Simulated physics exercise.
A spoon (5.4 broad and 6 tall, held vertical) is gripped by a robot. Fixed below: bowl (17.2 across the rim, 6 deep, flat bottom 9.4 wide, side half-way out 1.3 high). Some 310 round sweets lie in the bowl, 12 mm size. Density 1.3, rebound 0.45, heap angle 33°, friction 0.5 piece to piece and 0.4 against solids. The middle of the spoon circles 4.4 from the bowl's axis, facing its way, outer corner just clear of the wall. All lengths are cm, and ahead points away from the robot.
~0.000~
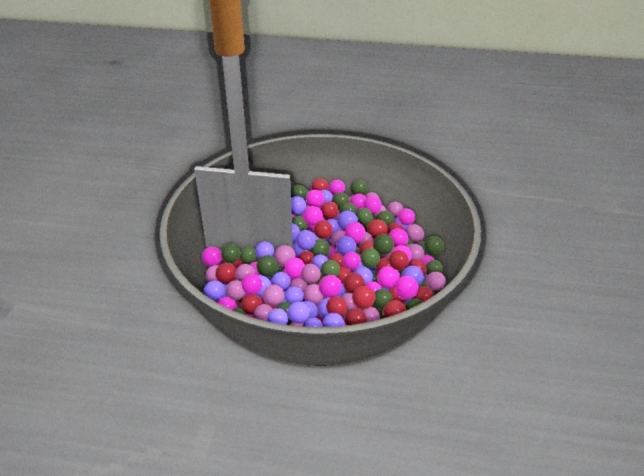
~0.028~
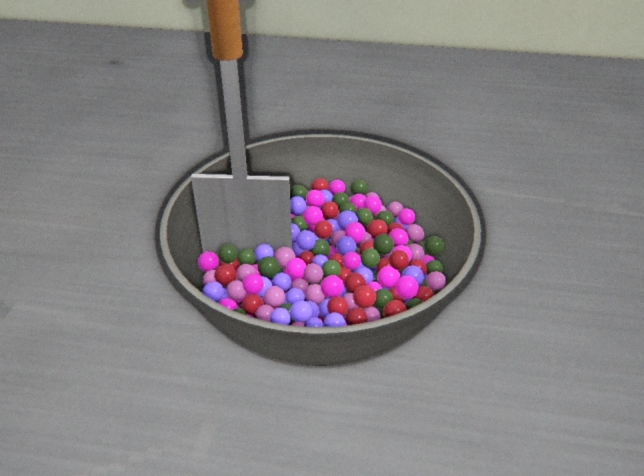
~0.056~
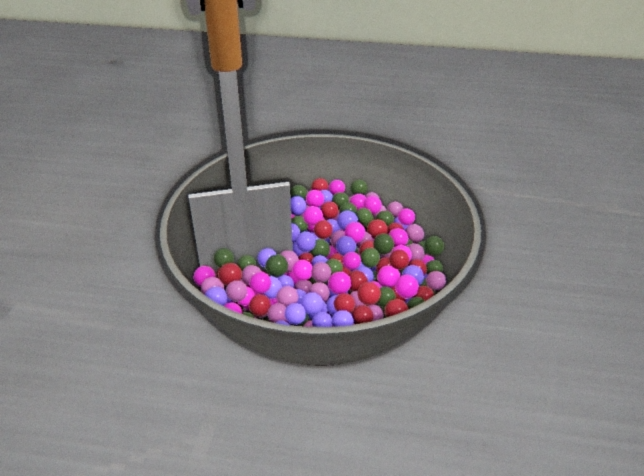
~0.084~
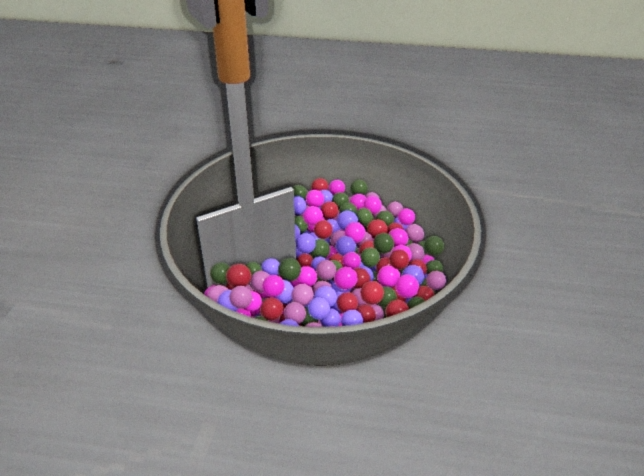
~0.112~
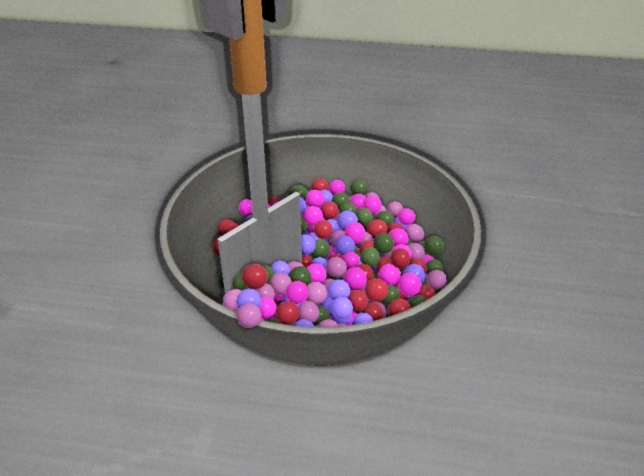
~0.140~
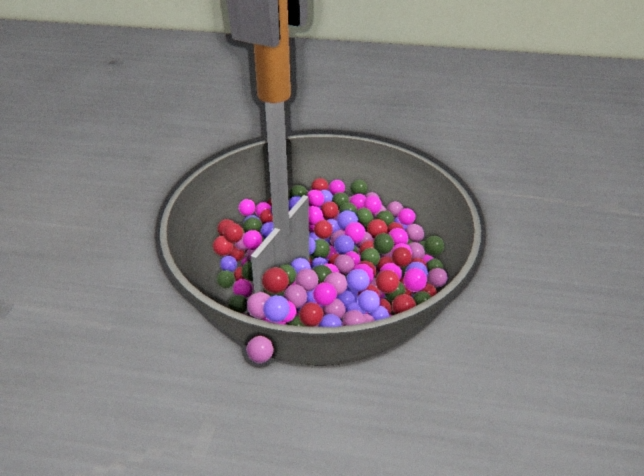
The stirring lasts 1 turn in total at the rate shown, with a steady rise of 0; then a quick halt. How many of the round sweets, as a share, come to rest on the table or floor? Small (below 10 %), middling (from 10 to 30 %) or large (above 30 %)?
A middling share, from 10 to 30 %, ends on the table or floor.
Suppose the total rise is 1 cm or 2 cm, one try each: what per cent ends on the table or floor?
About 20 and 15 per cent.
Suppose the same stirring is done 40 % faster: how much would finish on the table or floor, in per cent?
It would be near 35 per cent.
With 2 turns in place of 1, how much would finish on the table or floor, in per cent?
Then about 35 per cent.
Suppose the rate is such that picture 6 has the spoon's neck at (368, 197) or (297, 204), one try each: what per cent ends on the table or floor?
Some 40 and 25 per cent.
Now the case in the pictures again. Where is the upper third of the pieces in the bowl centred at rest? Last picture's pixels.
Around (256, 287).
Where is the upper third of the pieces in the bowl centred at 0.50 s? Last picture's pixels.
At about (258, 191).
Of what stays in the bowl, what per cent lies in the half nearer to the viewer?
Roughly 70 per cent.
By 0.32 s, 183° round, highest piece 9 above the table; 287 in the bowl, 8 on the table or floor, 15 in flight or on the tool.
By 0.50 s, 293° round, highest piece 9 above the table; 260 in the bowl, 37 on the table or floor, 13 in flight or on the tool.
By 0.79 s, 0° round, highest piece 7 above the table; 242 in the bowl, 68 on the table or floor.
By 1.49 s, 0° round, highest piece 6 above the table; 242 in the bowl, 68 on the table or floor.
Final count, 242 in the bowl, 68 on the table or floor. That is 22 % on the table or floor.
